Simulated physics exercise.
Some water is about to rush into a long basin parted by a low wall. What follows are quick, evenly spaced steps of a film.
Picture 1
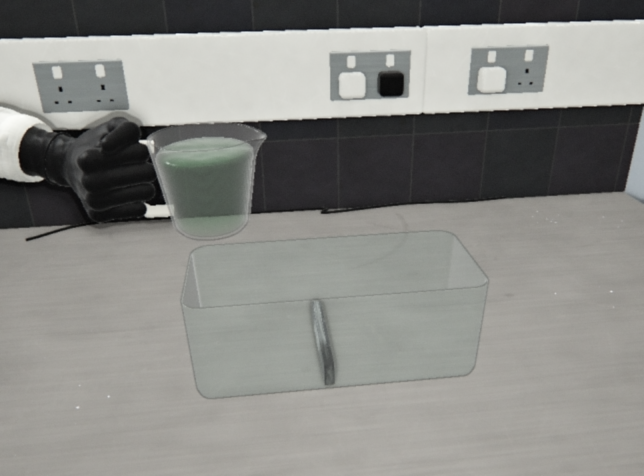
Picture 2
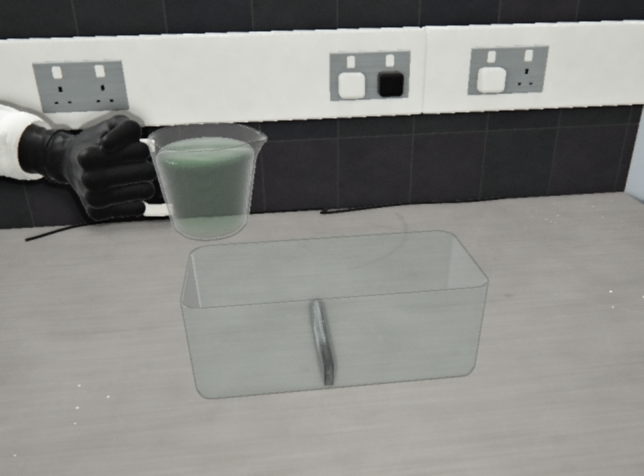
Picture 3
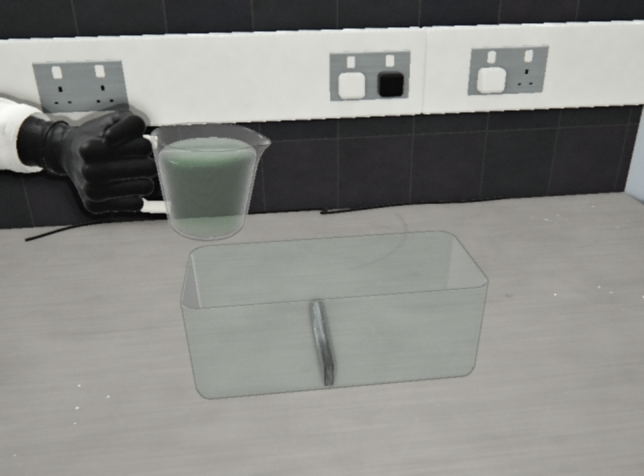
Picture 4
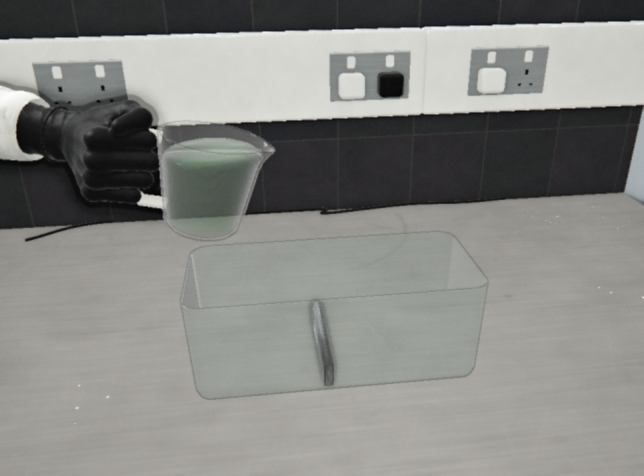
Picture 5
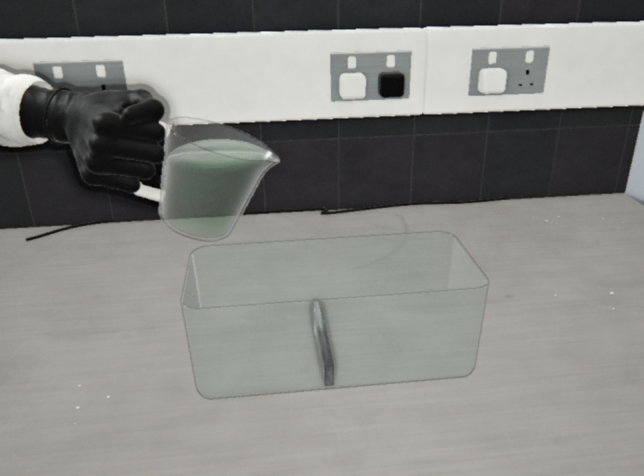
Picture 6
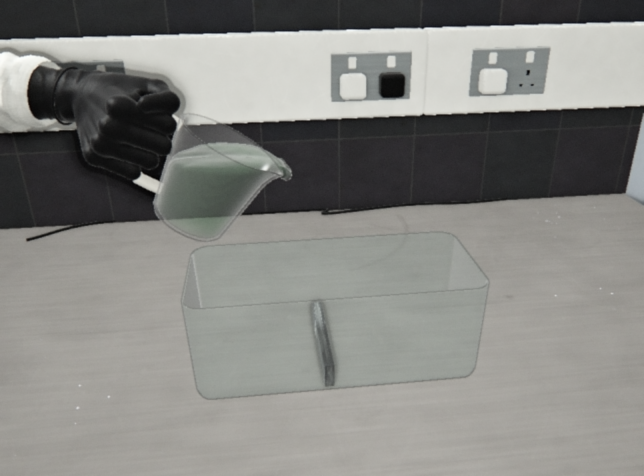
At the start, a black-gloved hand holds a clear jug of murky green liquid upright above the left side of a long, clear basin with a low divider inside. The hand slowly tilts the jug to the right, then steepens the lean until liquid reaches the spout.
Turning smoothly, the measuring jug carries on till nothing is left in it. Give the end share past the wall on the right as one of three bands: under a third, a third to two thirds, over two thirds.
The end share is a third to two thirds.
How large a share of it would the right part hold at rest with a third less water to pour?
About 35 in a hundred.
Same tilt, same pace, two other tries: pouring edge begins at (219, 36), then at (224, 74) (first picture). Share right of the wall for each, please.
First try 35 %, second try 25 %.
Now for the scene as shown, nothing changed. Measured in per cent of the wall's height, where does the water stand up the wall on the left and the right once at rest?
40 per cent for the left part, 40 for the right.
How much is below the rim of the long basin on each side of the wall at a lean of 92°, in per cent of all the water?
Left: Some 5 %. Right: Some 30 %.
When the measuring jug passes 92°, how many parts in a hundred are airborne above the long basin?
It's close to 25 per cent.
A moment on, the tilt is 92° and 42 per cent is still to pour, 6 is left of the wall and 29 right of it.
Next, the tilt is 115° and 3 per cent is still to pour, 37 is left of the wall and 57 right of it.
Then the tilt is 115° and 0 per cent is still to pour, 41 is left of the wall and 58 right of it.
Later the tilt is 115° and 0 per cent is still to pour, 41 is left of the wall and 58 right of it.
Finally, 41 per cent lies left of the wall, 58 right of it and 1 outside.
